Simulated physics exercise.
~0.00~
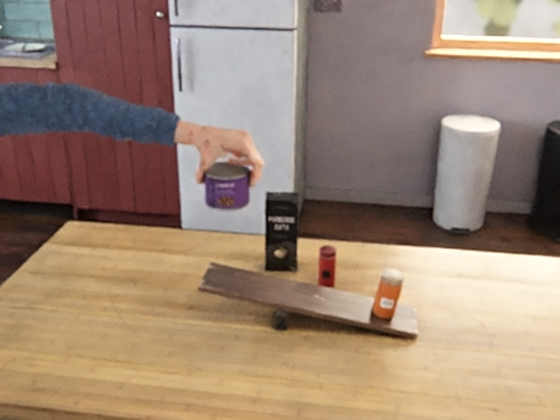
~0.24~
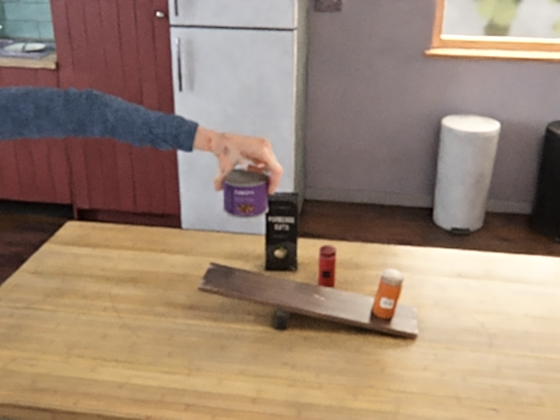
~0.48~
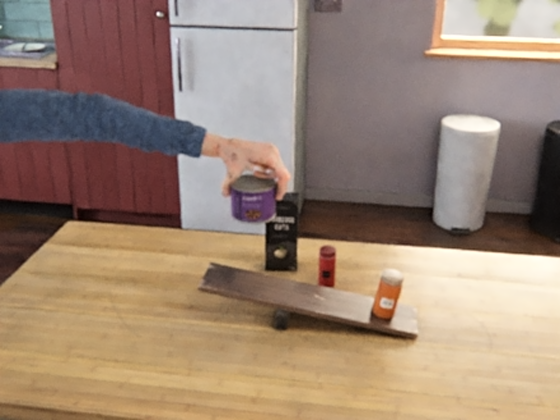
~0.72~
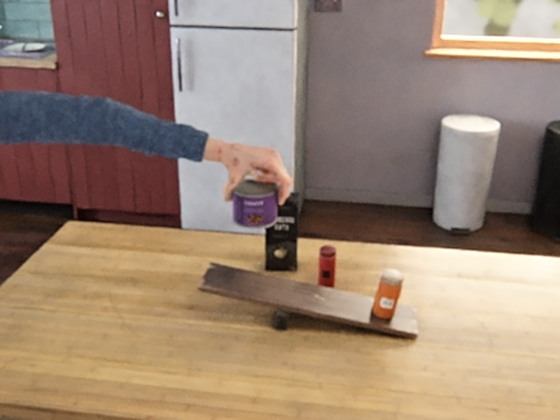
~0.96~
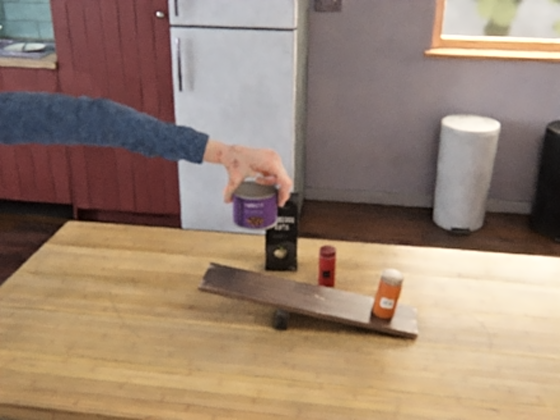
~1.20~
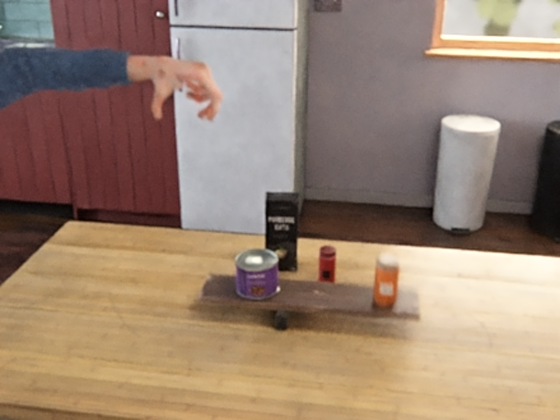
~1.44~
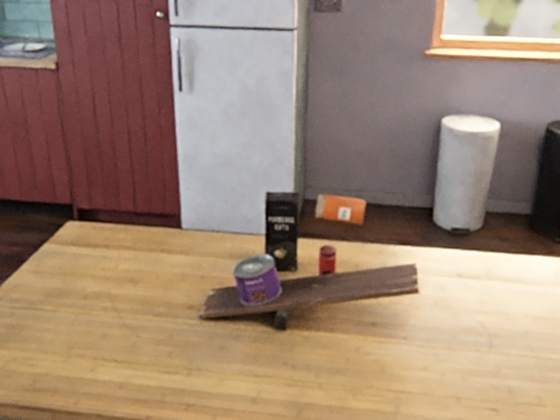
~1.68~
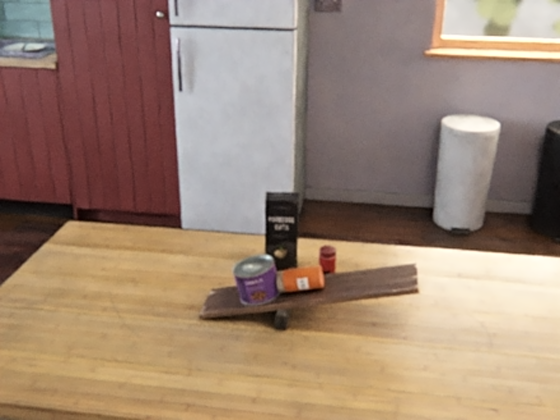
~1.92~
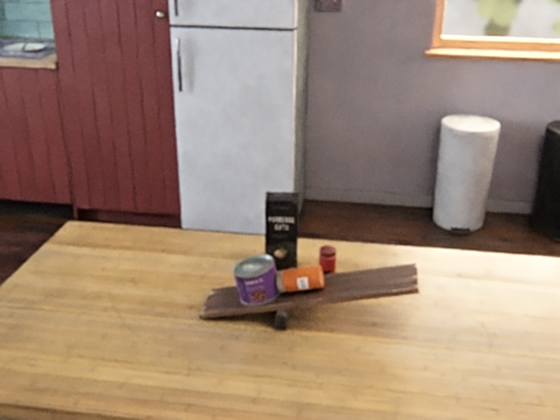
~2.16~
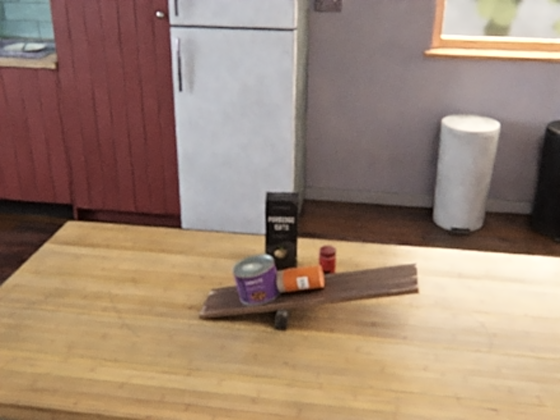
In a kitchen, a hand drops a purple tub onto a plank, tipping it and tossing an orange shaker against the tub.
